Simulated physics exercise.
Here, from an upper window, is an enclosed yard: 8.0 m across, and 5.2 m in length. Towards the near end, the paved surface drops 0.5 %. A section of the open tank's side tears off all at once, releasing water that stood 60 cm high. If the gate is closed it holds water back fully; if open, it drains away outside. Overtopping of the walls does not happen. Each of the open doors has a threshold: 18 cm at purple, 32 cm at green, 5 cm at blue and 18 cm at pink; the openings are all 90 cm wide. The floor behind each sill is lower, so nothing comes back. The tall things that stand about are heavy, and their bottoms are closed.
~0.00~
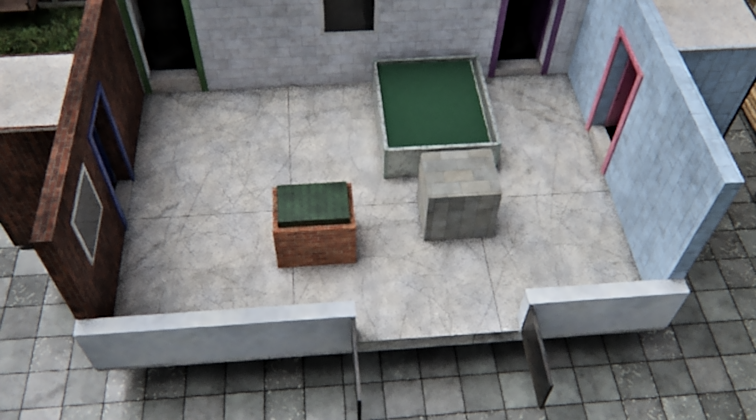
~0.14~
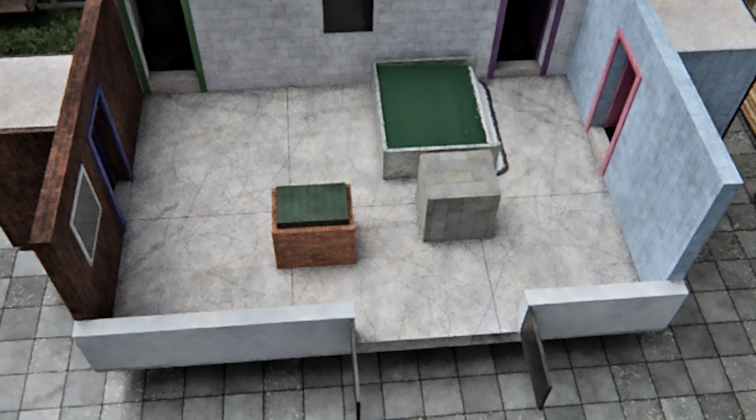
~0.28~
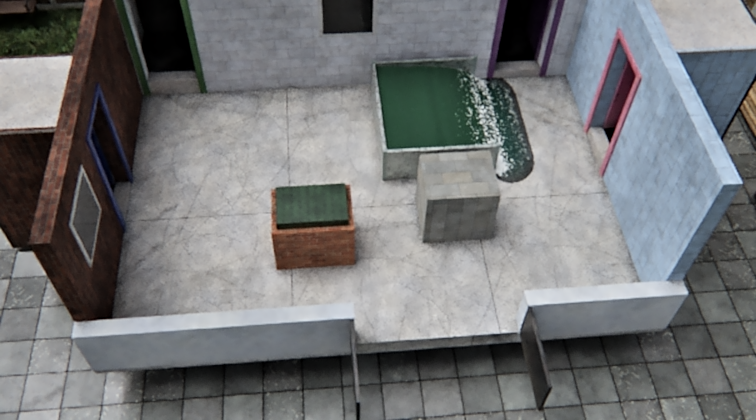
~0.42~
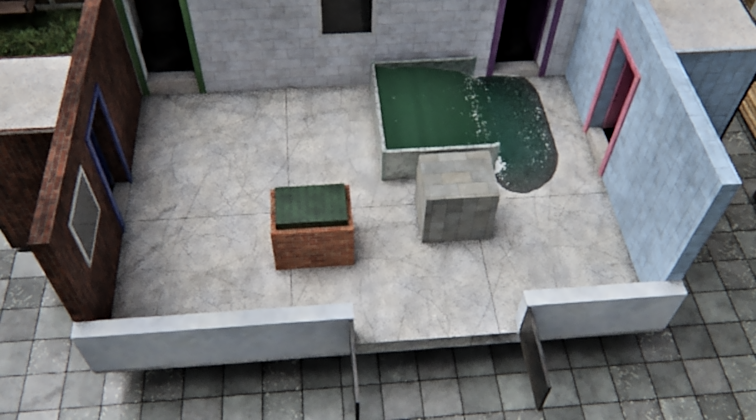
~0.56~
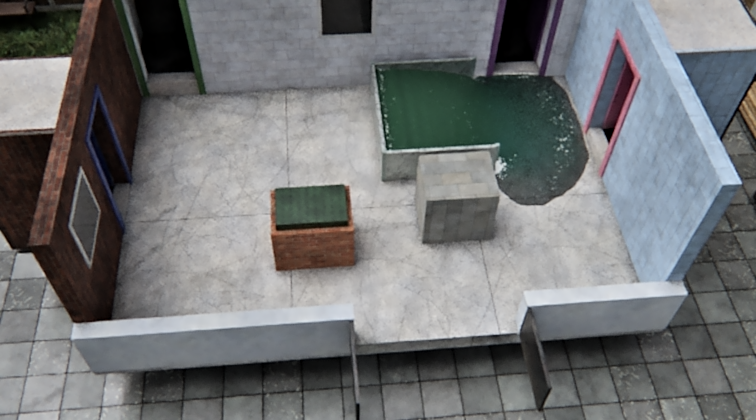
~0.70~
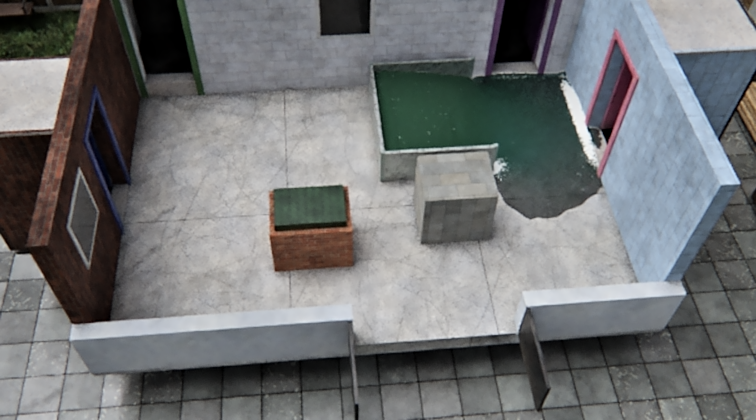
Dark green water burst from the right side of a large open tank in a walled yard, then spread across the pale floor toward the blue wall, passing behind and beside a gray block.
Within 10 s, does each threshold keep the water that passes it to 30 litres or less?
Purple door: Beyond the limit, green door: Short of the limit, blue door: Short of the limit, pink door: Beyond the limit.
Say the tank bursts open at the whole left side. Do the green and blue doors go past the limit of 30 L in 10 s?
For green, too little; for blue, too much.
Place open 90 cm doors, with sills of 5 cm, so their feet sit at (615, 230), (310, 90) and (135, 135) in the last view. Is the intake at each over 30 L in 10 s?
Result in order - more than that, not enough, not enough.
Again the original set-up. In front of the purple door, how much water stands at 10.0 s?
Roughly 7.5 centimetres.
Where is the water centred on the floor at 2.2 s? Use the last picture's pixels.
The water's centre sits at about (513, 139).
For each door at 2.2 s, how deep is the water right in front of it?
Purple 32 cm, green 0 cm, blue 0 cm, pink 33 cm.
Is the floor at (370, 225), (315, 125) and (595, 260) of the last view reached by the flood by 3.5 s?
Status of the three spots: Free of it, free of it, inundated.
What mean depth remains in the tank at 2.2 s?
The average depth is around 17 cm.
After 1.4 s water covers 20 % of the floor and is deepest (48 cm) near (566, 85); purple door 18 cm at the sill, 0 L in, green door not reached, blue door not reached, pink door 35 cm at the sill, 38 L in.
After 2.2 s water covers 25 % of the floor and is deepest (36 cm) near (564, 79); purple door 32 cm at the sill, 23 L in, green door not reached, blue door not reached, pink door 33 cm at the sill, 110 L in.
After 3.5 s water covers 35 % of the floor and is deepest (30 cm) near (643, 298); purple door 19 cm at the sill, 67 L in, green door not reached, blue door not reached, pink door 18 cm at the sill, 151 L in.
After 6.0 s water covers 55 % of the floor and is deepest (16 cm) near (647, 308); purple door 7 cm at the sill, 69 L in, green door not reached, blue door not reached, pink door 7 cm at the sill, 153 L in.
After 10.0 s water covers 75 % of the floor and is deepest (10 cm) near (632, 268); purple door 8 cm at the sill, 69 L in, green door not reached, blue door 3 cm at the sill, 0 L in, pink door 10 cm at the sill, 153 L in.
